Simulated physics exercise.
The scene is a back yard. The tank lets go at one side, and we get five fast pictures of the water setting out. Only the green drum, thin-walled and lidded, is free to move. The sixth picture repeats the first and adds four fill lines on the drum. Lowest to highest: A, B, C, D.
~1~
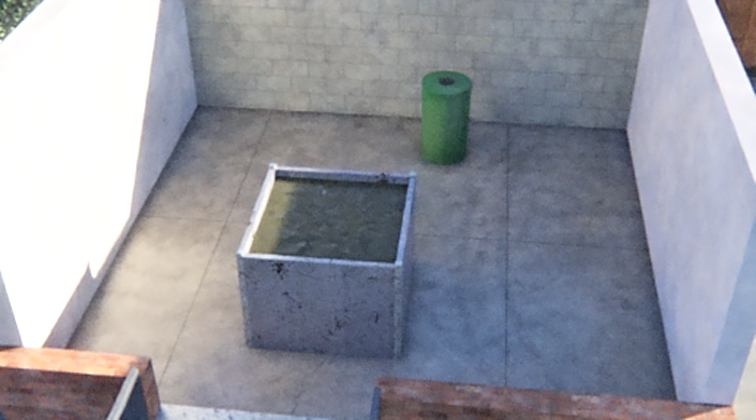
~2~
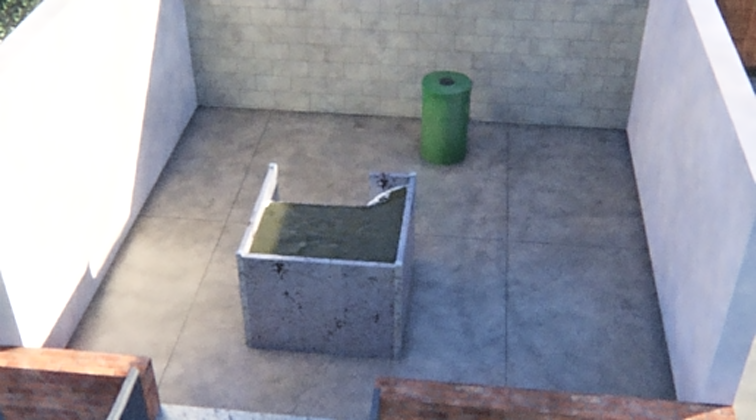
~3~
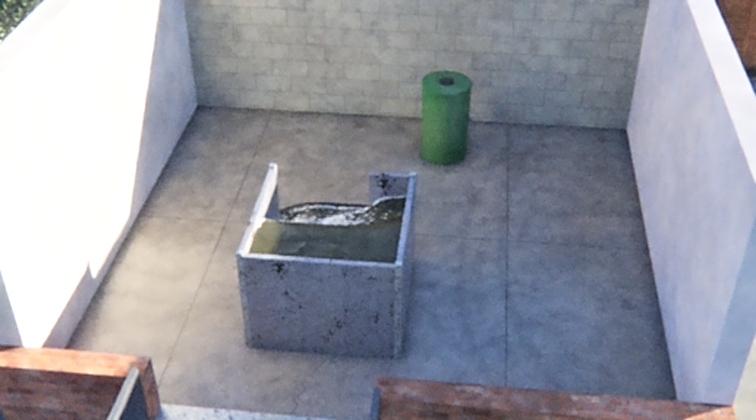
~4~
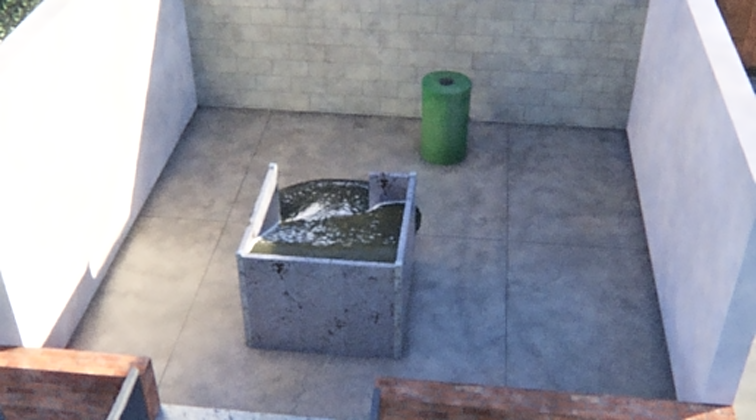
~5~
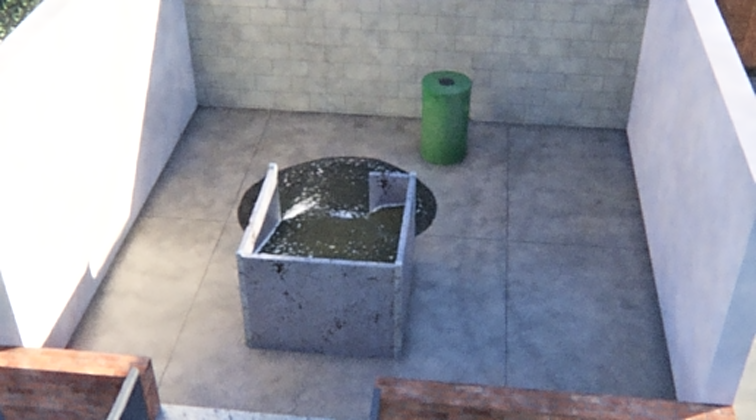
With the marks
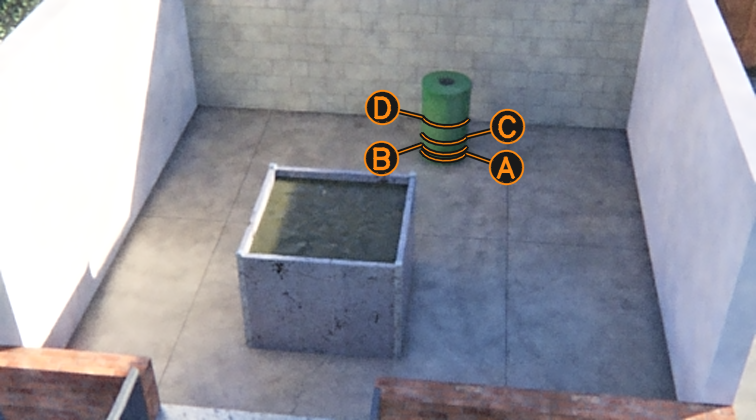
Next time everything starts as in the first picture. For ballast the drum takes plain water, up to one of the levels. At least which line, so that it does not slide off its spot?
Take C.
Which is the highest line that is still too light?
Line B.
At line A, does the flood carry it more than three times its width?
Yes.
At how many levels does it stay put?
Two of the four.
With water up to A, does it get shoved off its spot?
Yes, it does.
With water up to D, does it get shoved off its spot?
No.
In orange, A at (442, 160); B at (443, 154); C at (443, 143); D at (444, 126); from the bottom up A, B, C, D.
If A is chosen, it is pushed about 5 times its own width away.
If B is chosen, it is pushed about twice its own width away.
If C is chosen, it shifts by a finger or two and stays.
If D is chosen, it does not move.
